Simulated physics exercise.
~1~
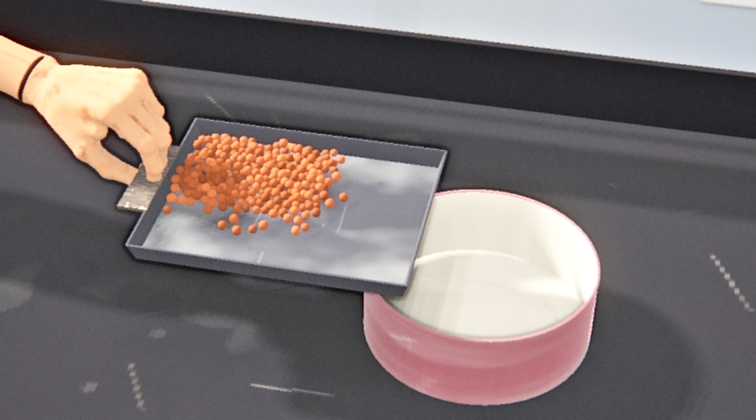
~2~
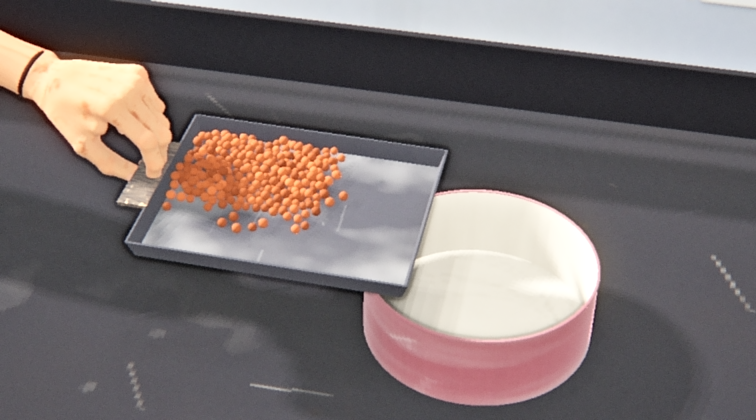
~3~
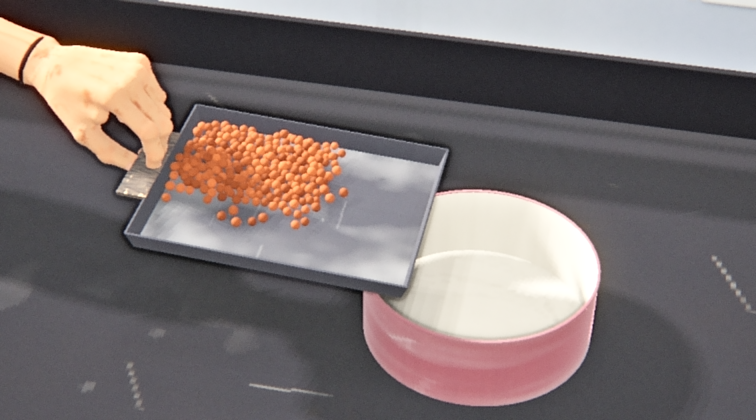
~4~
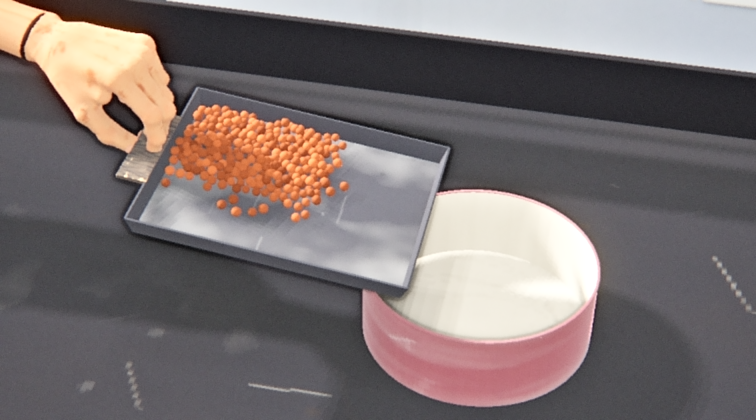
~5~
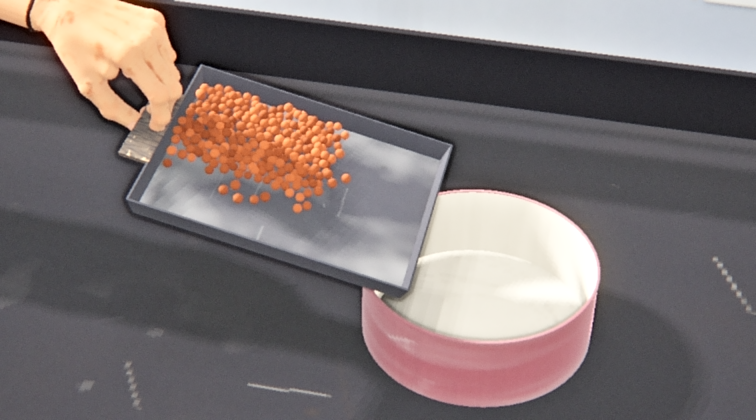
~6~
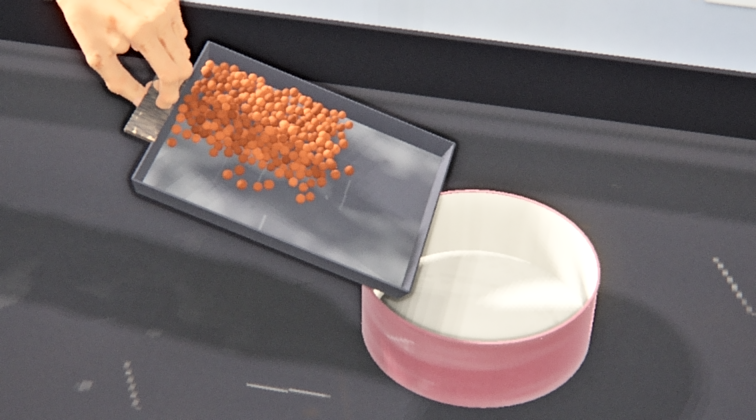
A dark rimmed tray holding a heap of small orange pellets is gripped at its left end by a hand with a black wristband, above a dark surface seen from a raised angle. A pink pot with a cream interior sits at right beneath the tray's edge. The hand lifts the left end, slowly then faster, tilting the tray rightward while the pellets stay bunched and the camera stays still.
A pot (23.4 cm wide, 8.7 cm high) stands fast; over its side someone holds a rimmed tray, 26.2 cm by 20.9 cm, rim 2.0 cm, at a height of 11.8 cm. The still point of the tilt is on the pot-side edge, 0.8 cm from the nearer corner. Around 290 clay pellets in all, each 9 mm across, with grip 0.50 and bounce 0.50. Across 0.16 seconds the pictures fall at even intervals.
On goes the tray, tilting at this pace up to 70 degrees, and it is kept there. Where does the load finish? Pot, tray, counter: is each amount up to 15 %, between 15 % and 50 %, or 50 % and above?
Pot: 50 % and above; tray: Up to 15 %; counter: Up to 15 %.
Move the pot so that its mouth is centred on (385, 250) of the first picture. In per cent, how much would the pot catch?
Roughly 20 per cent.
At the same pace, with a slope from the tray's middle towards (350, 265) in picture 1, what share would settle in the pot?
Something like 10 in a hundred.
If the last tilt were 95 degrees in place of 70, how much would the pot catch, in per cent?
Share in the pot: Around 100 %.
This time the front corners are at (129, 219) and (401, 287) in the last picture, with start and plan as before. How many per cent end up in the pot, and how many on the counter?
Final per cent - pot 0, counter 90.
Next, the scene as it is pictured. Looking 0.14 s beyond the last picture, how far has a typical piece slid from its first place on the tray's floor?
It has moved some 0 cm from its start.
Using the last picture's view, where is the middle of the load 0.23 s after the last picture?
Roughly pixel (380, 87).
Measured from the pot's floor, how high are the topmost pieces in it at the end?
2.5 cm.
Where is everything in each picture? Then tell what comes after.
Tray tilt 0 degrees, front corners at (134, 242) and (402, 281); middle of the pieces at (256, 173); pot at (481, 261), in the first frame.
Tray tilt 1 degrees, front corners at (134, 239) and (402, 281); middle of the pieces at (256, 170), in the second frame.
Tray tilt 3 degrees, front corners at (133, 230) and (402, 282), lowest corner right front; middle of the pieces at (256, 164), in the third frame.
Tray tilt 7 degrees, front corners at (133, 216) and (403, 282), lowest corner right front; middle of the pieces at (257, 152), in the fourth frame.
Tray tilt 13 degrees, front corners at (135, 197) and (404, 283), lowest corner right front; middle of the pieces at (260, 137), in the fifth frame.
Tray tilt 19 degrees, front corners at (141, 177) and (405, 285), lowest corner right front; middle of the pieces at (266, 122); pot at (480, 262), in the sixth frame.
Then, 0.14 s after the last picture, tilt 47 degrees; the tray holds 100 %, the pot 0 %.
Then, 0.23 s after the last picture, tilt 64 degrees; the tray holds 100 %, the pot 0 %.
Then, 0.46 s after the last picture, tilt 70 degrees; the tray holds 10 %, the pot 90 %.
In the end, pot 90 %, tray 5 %, counter 0 %.
